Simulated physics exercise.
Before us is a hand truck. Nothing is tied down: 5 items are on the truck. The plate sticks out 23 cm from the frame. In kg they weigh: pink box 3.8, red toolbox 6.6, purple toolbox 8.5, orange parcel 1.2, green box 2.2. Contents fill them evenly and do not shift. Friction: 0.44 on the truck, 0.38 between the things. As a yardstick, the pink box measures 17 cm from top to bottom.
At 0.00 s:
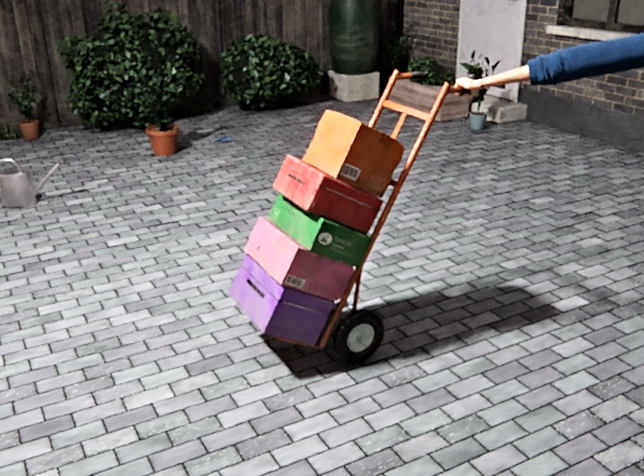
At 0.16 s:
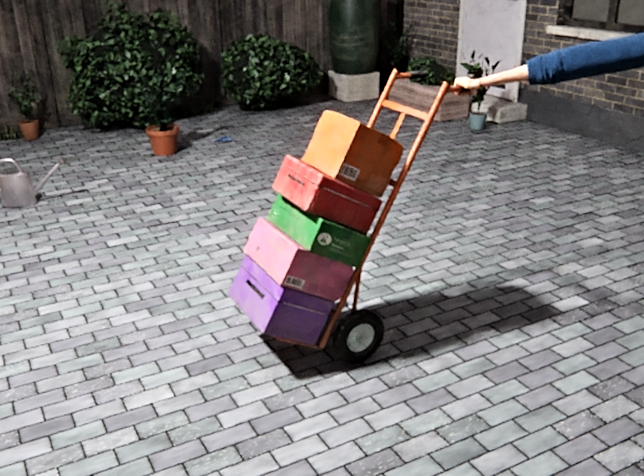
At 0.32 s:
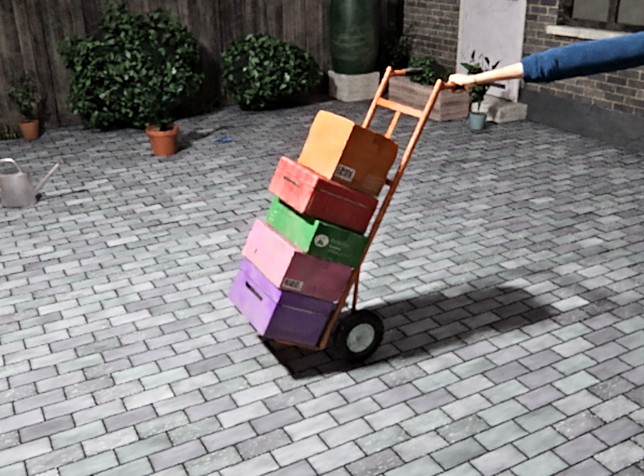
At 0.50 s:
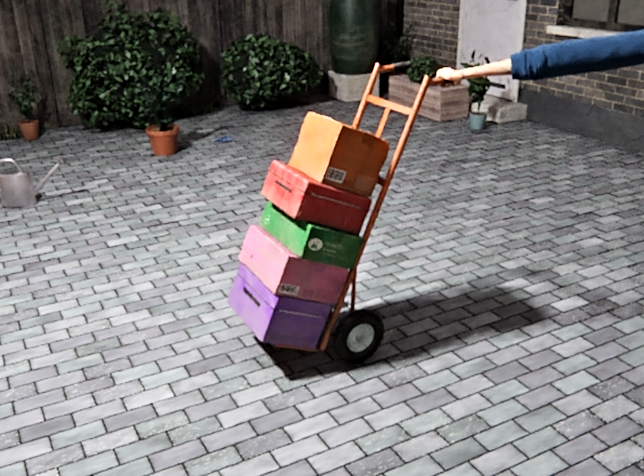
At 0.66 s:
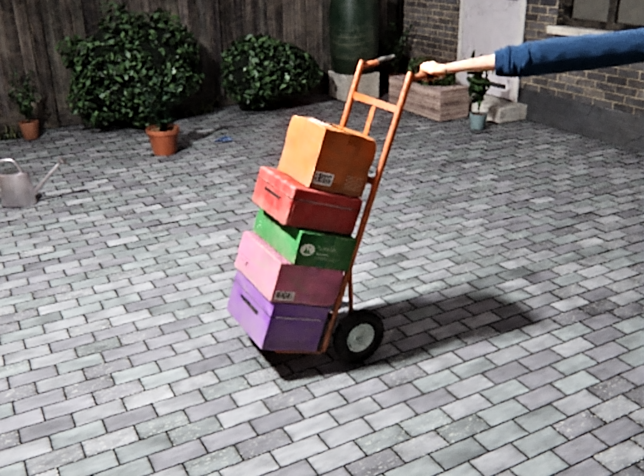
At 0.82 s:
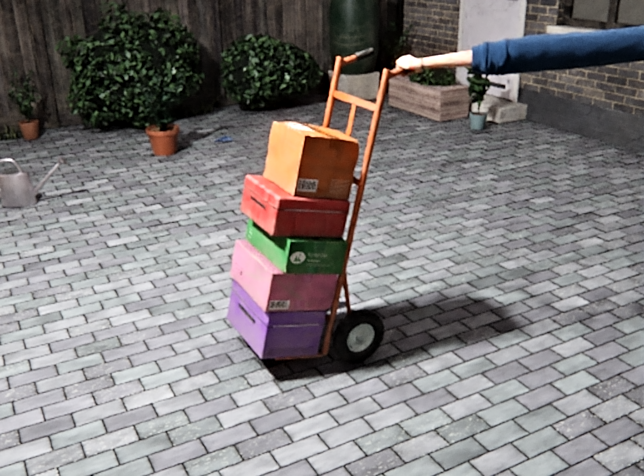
On a paved yard, a hand pushes a leaning hand truck of stacked boxes more upright.
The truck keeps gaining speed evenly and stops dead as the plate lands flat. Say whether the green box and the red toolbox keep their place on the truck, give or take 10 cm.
The green box stays put and the red toolbox stays put.
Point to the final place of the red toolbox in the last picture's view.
Near (267, 225).
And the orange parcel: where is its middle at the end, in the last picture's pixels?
Around (272, 176).
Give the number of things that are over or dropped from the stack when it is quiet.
0 of them.
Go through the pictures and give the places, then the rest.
Truck 30° back; green box (318, 228); red toolbox (327, 194), in the first picture.
Truck 30° back; orange parcel (353, 153); pink box (298, 259), in the second picture.
Truck 28° back; purple toolbox (279, 300); orange parcel (349, 153), in the third picture.
Truck 24° back; pink box (293, 264); purple toolbox (278, 304), in the fourth picture.
Truck 20° back; orange parcel (327, 156); pink box (288, 268), in the fifth picture.
Truck 14° back; green box (295, 241); red toolbox (294, 206), in the sixth picture.
After 1.12 s, truck upright.
After 1.32 s, truck upright; red toolbox tipped 4° from how it sat near (257, 227); green box tipped 4° from how it sat near (268, 257); orange parcel tipped 4° from how it sat.
After 1.62 s, truck upright; red toolbox slid 2 cm near (263, 226); orange parcel slid 2 cm.
At rest (2.1 s), all 5 in place, give or take 10 cm. In the last view, green box near (276, 257), red toolbox near (267, 225).
